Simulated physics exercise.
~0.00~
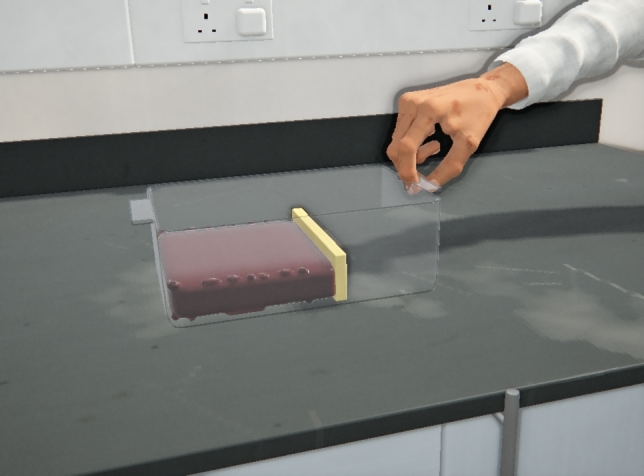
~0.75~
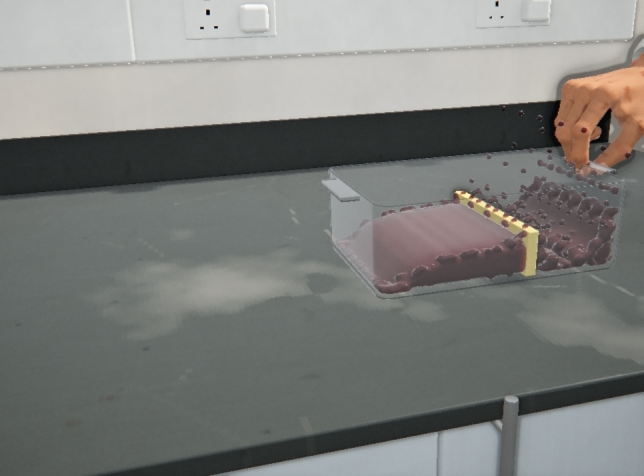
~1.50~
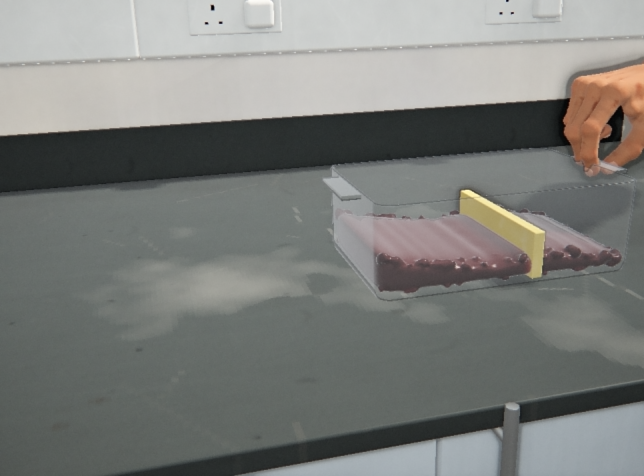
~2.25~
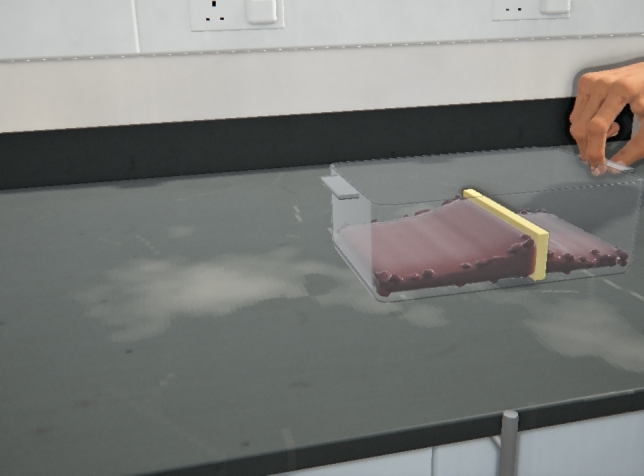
A clear oblong tub of dark red wine, all left of its yellow divider, is pulled right across a dark worktop by a hand; wine surges over the divider, scattering droplets, and the tub ends with a smaller share on the right and most still on the left.
